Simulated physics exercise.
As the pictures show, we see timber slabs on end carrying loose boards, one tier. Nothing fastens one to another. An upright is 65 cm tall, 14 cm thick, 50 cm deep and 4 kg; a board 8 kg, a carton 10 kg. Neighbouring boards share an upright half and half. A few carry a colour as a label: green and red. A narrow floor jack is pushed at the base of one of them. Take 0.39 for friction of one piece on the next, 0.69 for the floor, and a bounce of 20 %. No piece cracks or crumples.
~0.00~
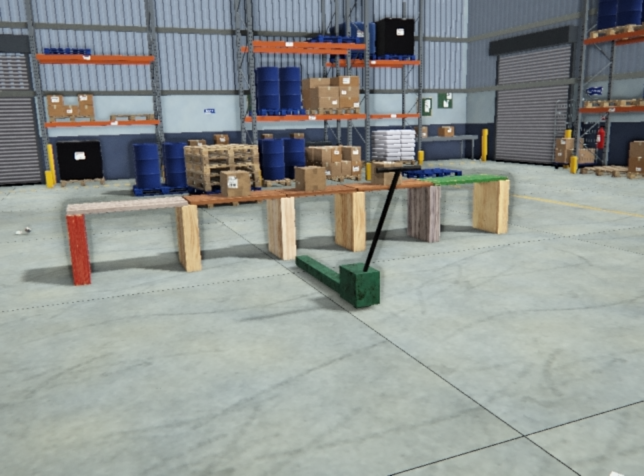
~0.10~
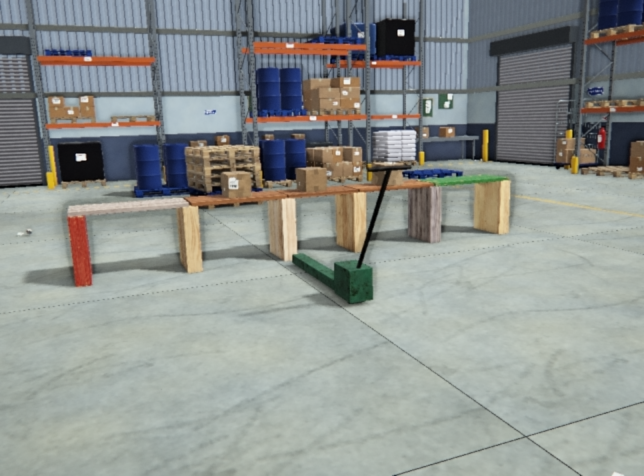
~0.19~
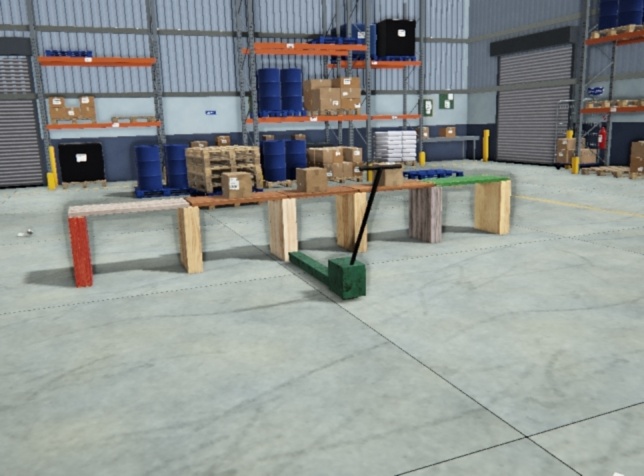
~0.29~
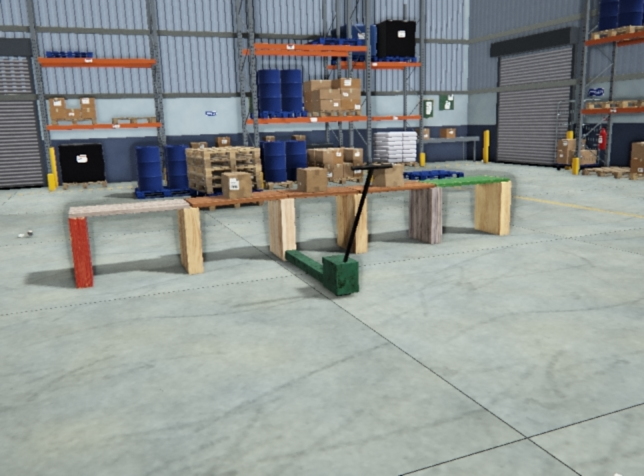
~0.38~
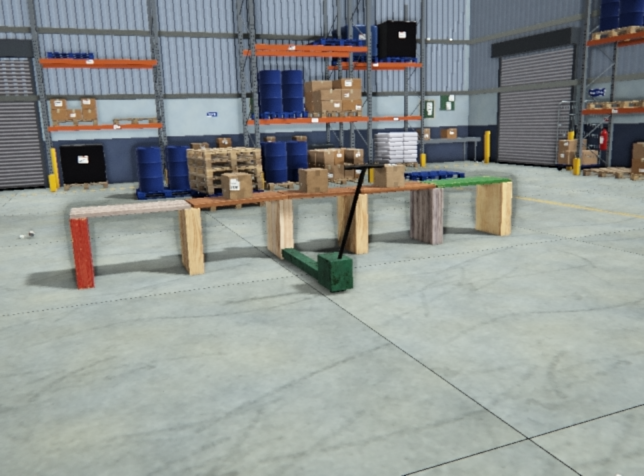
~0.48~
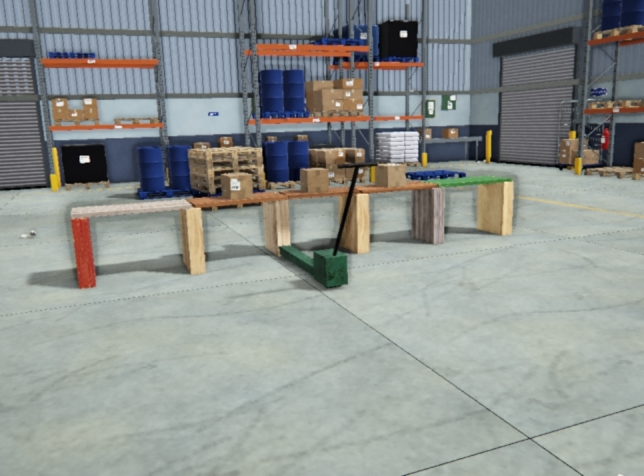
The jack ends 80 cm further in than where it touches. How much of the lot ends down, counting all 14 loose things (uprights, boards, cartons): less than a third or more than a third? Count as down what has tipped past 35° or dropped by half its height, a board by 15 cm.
The part is over a third.
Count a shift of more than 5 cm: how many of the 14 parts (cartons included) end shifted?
It is 10.
After 0.80 s, none of the 14 pieces down, 8 disturbed; red upright leaning 4°.
After 1.12 s, 4 of the 14 pieces down; red upright leaning 3°.
After 1.60 s, 9 of the 14 pieces down.
At rest (2.8 s), 9 of the 14 pieces down; green board unmoved; red upright unmoved. That is 64 per cent. As the last picture would show them, middles, green board near (465, 181), red upright near (85, 248).
